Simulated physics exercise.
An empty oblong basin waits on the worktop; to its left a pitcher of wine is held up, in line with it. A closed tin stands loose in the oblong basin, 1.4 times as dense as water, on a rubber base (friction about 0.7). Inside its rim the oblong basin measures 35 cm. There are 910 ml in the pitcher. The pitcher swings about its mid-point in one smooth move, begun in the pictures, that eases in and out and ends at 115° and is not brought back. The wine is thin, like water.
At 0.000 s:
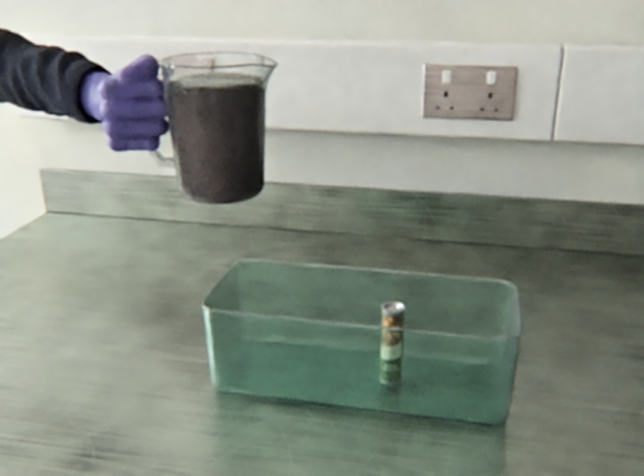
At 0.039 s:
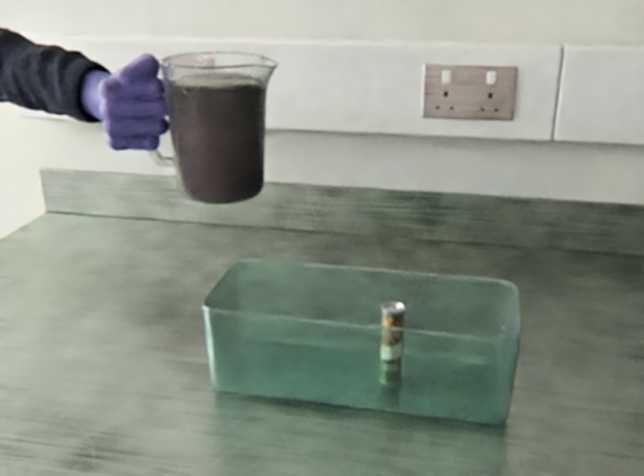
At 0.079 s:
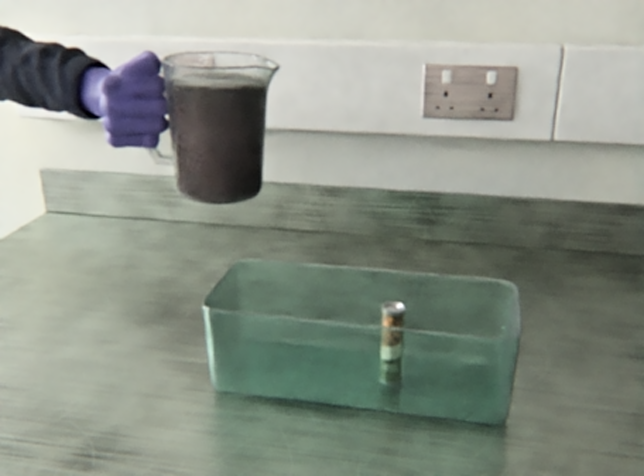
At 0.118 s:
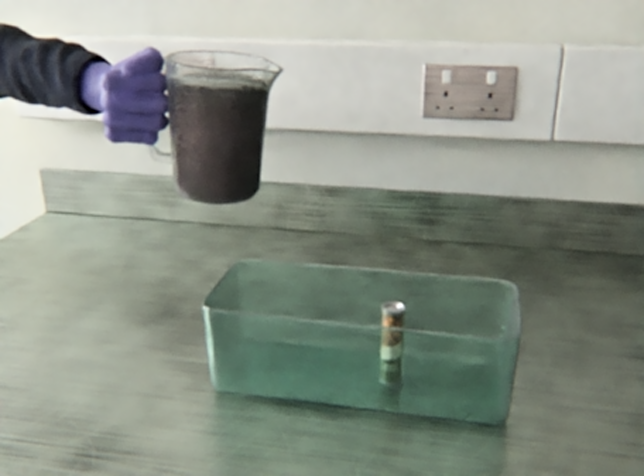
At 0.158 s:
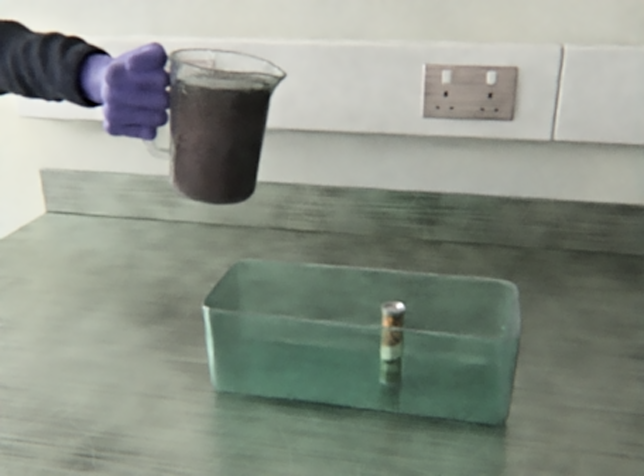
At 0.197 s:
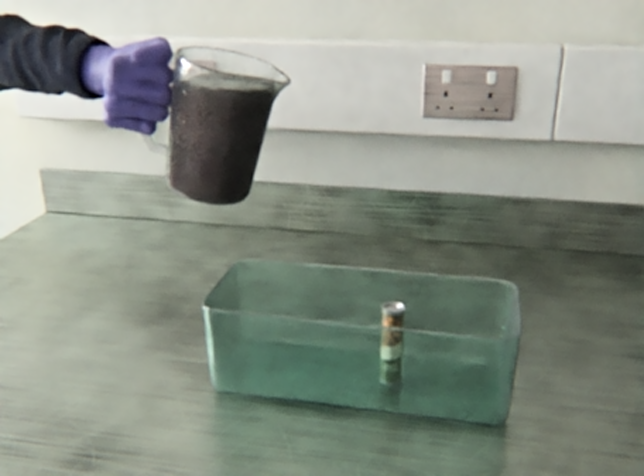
A jug of dark liquid, held by a purple-gloved hand, tilts slightly to the right.
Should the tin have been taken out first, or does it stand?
It topples.
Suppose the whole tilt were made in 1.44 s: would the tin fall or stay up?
Then it topples.
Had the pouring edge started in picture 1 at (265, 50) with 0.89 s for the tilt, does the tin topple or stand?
Then it goes over.
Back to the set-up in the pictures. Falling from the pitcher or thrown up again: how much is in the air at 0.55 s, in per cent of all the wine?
Near 20 in a hundred.
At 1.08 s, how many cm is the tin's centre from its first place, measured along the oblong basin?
Some 8 cm.
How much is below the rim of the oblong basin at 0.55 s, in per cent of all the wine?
Near 2 in a hundred.
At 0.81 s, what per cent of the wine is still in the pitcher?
Near 20 in a hundred.
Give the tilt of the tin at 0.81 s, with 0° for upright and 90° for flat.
About 15°.
By 0.55 s the tilt is 80° and 77 per cent is still to pour; the tin stands where it began.
By 0.81 s the tilt is 113° and 21 per cent is still to pour; the tin leans 15°.
By 1.08 s the tilt is 115° and 0 per cent is still to pour; the tin lies on its side.
By 1.38 s the tilt is 115° and 0 per cent is still to pour; the tin lies on its side.
At rest the tin lies on its side.
